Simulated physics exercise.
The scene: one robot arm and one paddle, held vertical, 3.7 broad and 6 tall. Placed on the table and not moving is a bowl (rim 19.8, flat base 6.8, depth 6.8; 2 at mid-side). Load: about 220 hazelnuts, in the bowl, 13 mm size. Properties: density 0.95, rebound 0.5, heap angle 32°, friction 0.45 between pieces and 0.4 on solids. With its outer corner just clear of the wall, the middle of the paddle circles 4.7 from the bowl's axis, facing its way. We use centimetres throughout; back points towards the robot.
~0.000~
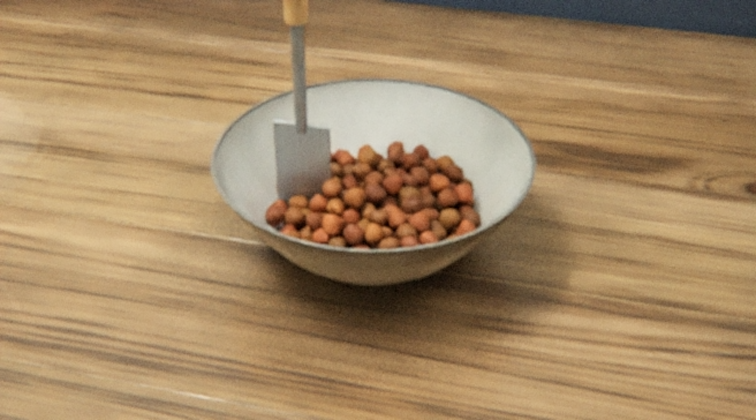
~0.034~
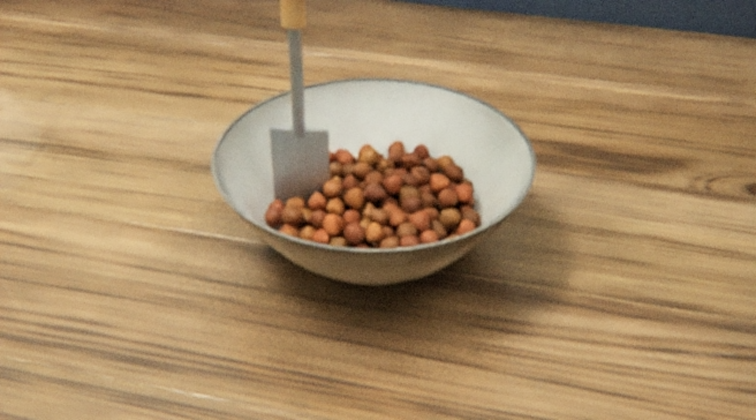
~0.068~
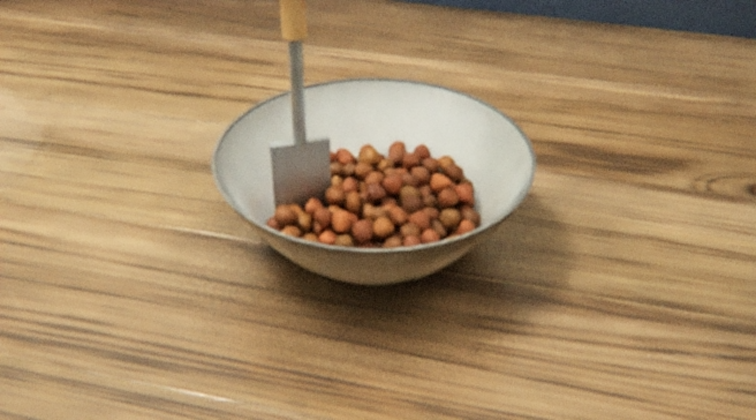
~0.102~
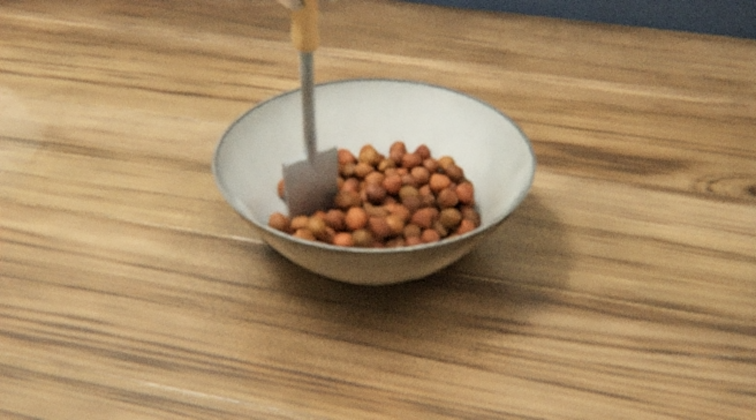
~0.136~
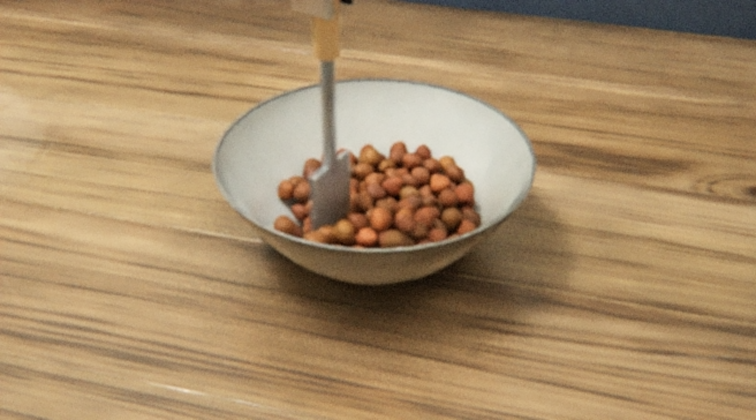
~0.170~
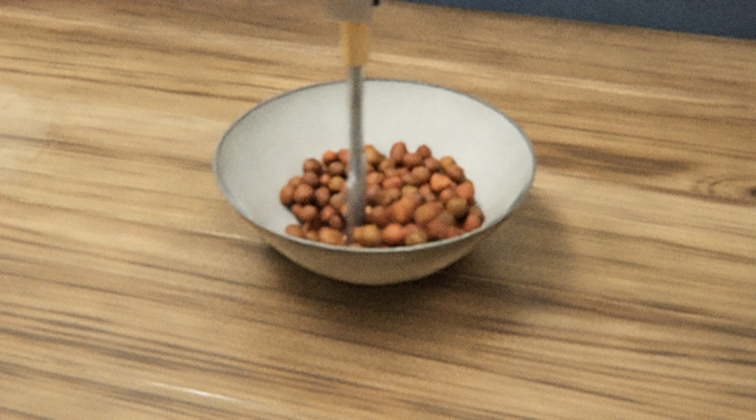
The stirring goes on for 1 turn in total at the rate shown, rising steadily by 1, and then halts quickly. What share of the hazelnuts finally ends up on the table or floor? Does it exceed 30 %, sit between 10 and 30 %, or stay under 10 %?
It stays under 10 %.
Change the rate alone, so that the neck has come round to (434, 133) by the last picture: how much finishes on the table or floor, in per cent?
It comes to around 20 percent.
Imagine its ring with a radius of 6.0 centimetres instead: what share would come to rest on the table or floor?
Close to 0 in a hundred then.
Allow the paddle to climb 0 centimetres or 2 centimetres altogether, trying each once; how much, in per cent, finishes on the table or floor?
Near 5 in a hundred, then 0 in a hundred.
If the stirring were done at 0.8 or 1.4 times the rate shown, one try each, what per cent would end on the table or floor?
Around 0 percent on the first try and 15 percent on the second.
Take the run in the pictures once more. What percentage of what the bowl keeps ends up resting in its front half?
Close to 50 in a hundred.
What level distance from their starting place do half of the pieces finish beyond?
Some 4 centimetres or so.
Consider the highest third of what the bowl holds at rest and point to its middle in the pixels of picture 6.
(325, 197).
After 0.34 s, 194° round, highest piece 8 above the table; 217 in the bowl, 1 in flight or on the tool.
After 0.50 s, 297° round, highest piece 9 above the table; 213 in the bowl, 4 on the table or floor, 1 in flight or on the tool.
After 0.79 s, 0° round, highest piece 6 above the table; 208 in the bowl, 10 on the table or floor.
After 1.49 s, 0° round, highest piece 6 above the table; 208 in the bowl, 10 on the table or floor.
At rest, 208 in the bowl, 10 on the table or floor. That is 5 % on the table or floor.
